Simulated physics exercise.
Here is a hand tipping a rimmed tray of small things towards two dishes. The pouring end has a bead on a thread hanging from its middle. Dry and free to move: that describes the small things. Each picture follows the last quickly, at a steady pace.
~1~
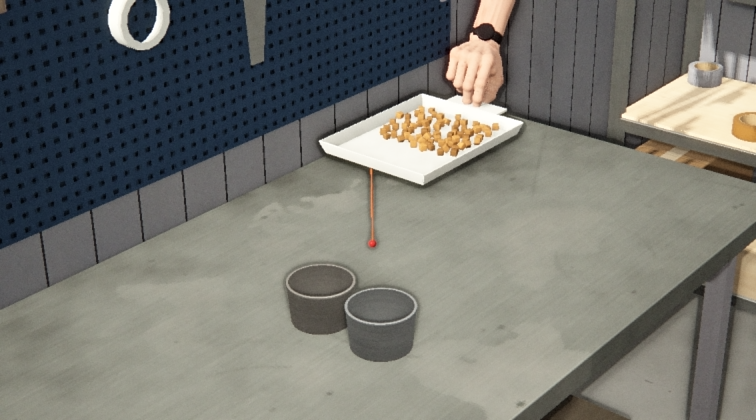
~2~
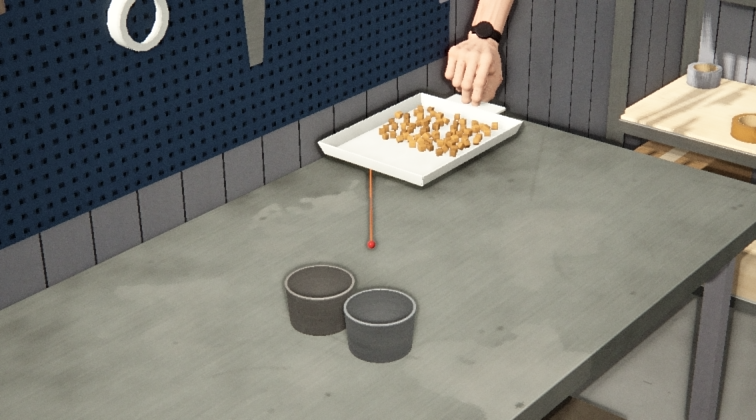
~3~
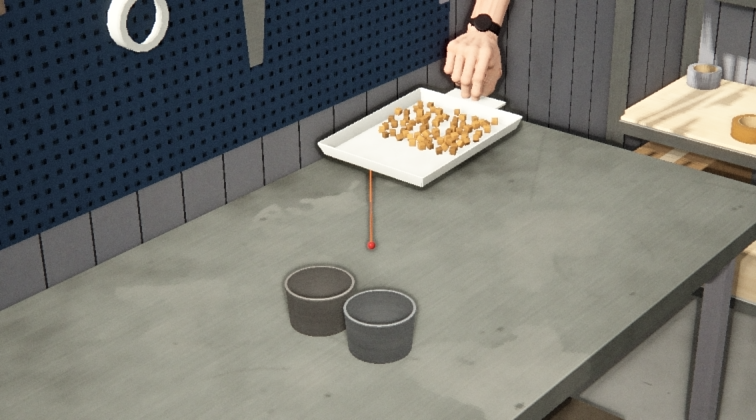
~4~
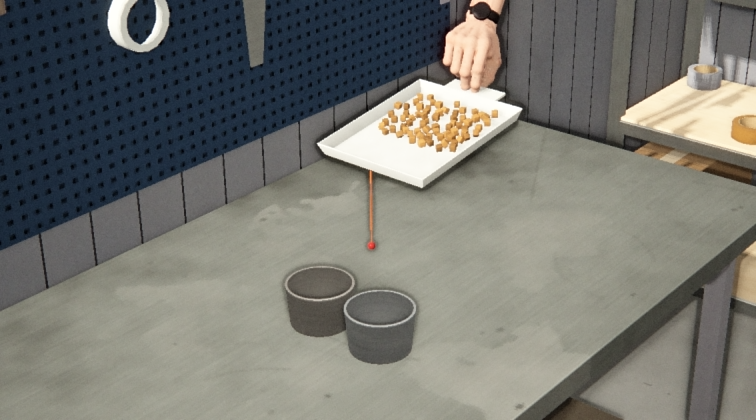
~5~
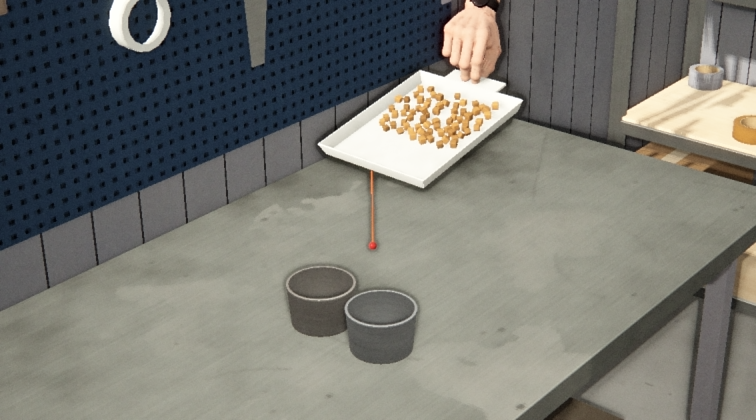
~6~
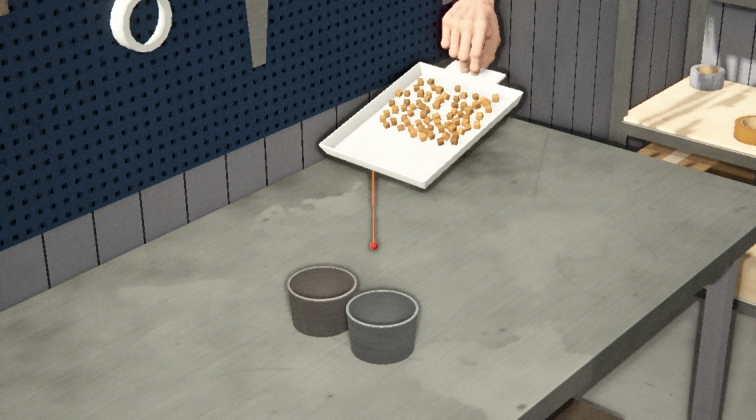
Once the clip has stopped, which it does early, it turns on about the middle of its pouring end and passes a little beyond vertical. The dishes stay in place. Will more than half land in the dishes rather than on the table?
No.
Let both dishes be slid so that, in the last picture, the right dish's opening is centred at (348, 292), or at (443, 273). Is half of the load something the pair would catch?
Earlier try a minority share, later try a minority share.
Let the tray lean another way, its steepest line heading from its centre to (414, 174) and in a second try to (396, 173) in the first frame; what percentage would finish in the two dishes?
Lab note: Try 1 = 0 %, try 2 = 0 %.
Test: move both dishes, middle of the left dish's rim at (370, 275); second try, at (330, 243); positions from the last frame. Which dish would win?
Place 1: The one on the left side; place 2: The one on the right side.
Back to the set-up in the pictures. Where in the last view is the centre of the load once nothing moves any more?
(378, 311).
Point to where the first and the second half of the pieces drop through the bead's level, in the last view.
The first part passes (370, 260); everything after passes (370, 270).
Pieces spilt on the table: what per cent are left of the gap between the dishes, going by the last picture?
Roughly 30 in a hundred.
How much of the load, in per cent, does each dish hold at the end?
About 0 % ends in the left dish and about 0 % in the right dish.
Just after the last frame, tray tipped steeply; the larger part on the tray; just a few outside both; about a tenth in the air.
A moment on, tray tipped past a quarter turn; roughly a third on the tray; roughly a third outside both; roughly a third in the air.
Further on, tray tipped past a quarter turn; just a few in the right dish; almost all outside both.
When it is over, tray tipped past a quarter turn; just a few in the right dish; not one in the left dish; almost all outside both.
